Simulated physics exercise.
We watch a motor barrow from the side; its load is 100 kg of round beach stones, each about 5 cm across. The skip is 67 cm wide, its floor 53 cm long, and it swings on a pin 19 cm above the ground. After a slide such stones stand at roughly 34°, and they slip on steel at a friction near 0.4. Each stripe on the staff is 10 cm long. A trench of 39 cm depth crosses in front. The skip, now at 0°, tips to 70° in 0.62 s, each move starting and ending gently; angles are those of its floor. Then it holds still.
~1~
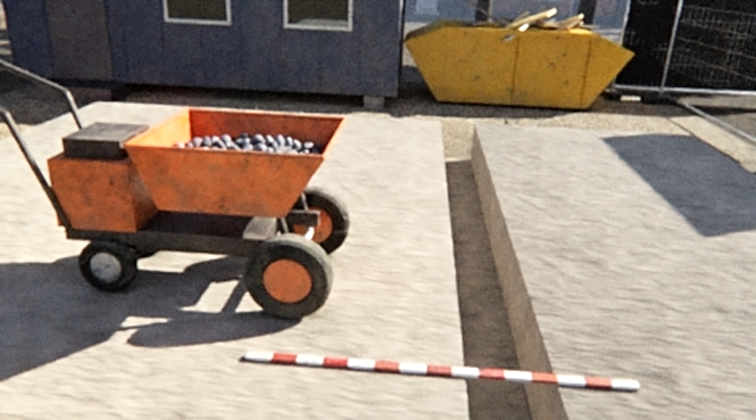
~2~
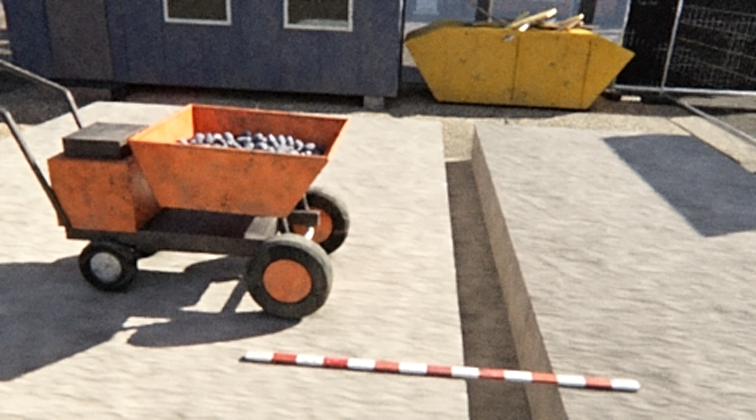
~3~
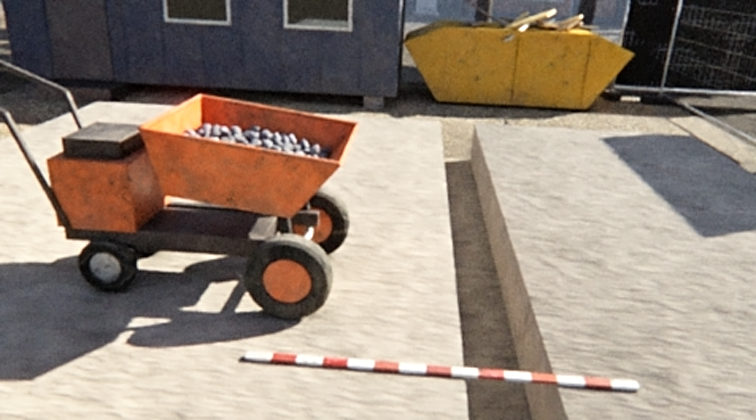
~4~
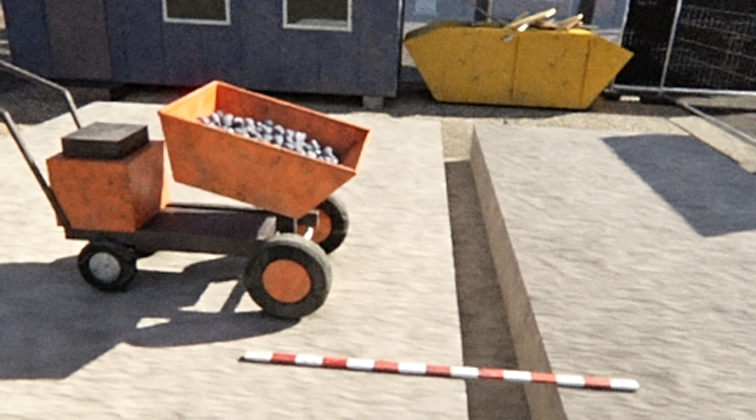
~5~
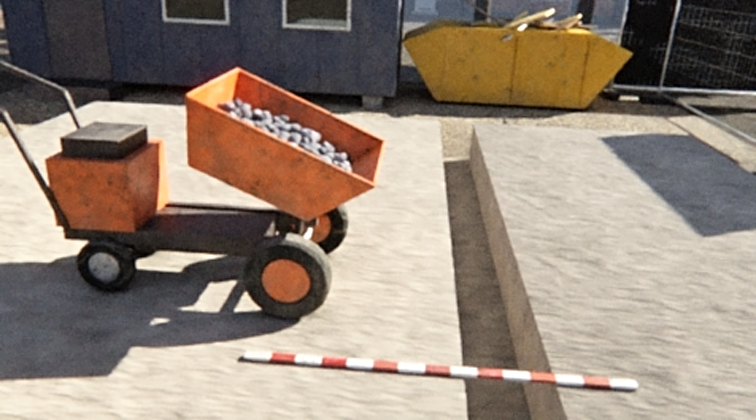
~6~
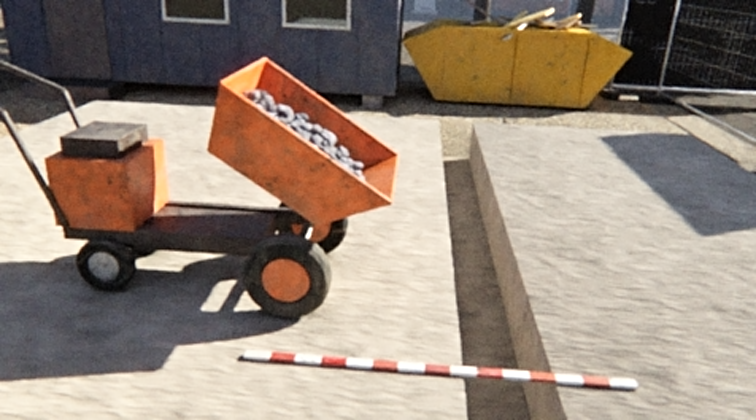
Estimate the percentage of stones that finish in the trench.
Close to 85 in a hundred.
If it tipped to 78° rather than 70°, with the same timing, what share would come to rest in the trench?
It would be near 90 per cent.
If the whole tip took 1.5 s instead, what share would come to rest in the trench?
It would be near 80 per cent.
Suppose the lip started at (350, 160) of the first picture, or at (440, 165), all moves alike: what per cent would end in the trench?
Near 90 per cent from the first place, 20 from the second.
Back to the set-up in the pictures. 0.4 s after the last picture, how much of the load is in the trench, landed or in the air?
Some 15 per cent.
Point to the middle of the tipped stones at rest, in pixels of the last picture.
Their middle is at about (483, 349).
Then, 0.2 s after the last picture the floor is at 58°, 100 % in the skip; the foremost stones are at (394, 218).
Then, 0.4 s after the last picture the floor is at 70°, 76 % in the skip, 10 % short of the trench, 14 % in the trench; the foremost stones are at (495, 321).
Then, 0.8 s after the last picture the floor is at 70°, 21 % in the skip, 9 % short of the trench, 67 % in the trench, 3 % past the trench; the foremost stones are at (599, 294).
Then, 2.7 s after the last picture the floor is at 70°, 0 % in the skip, 12 % short of the trench, 85 % in the trench, 3 % past the trench; the foremost stones are at (691, 283).
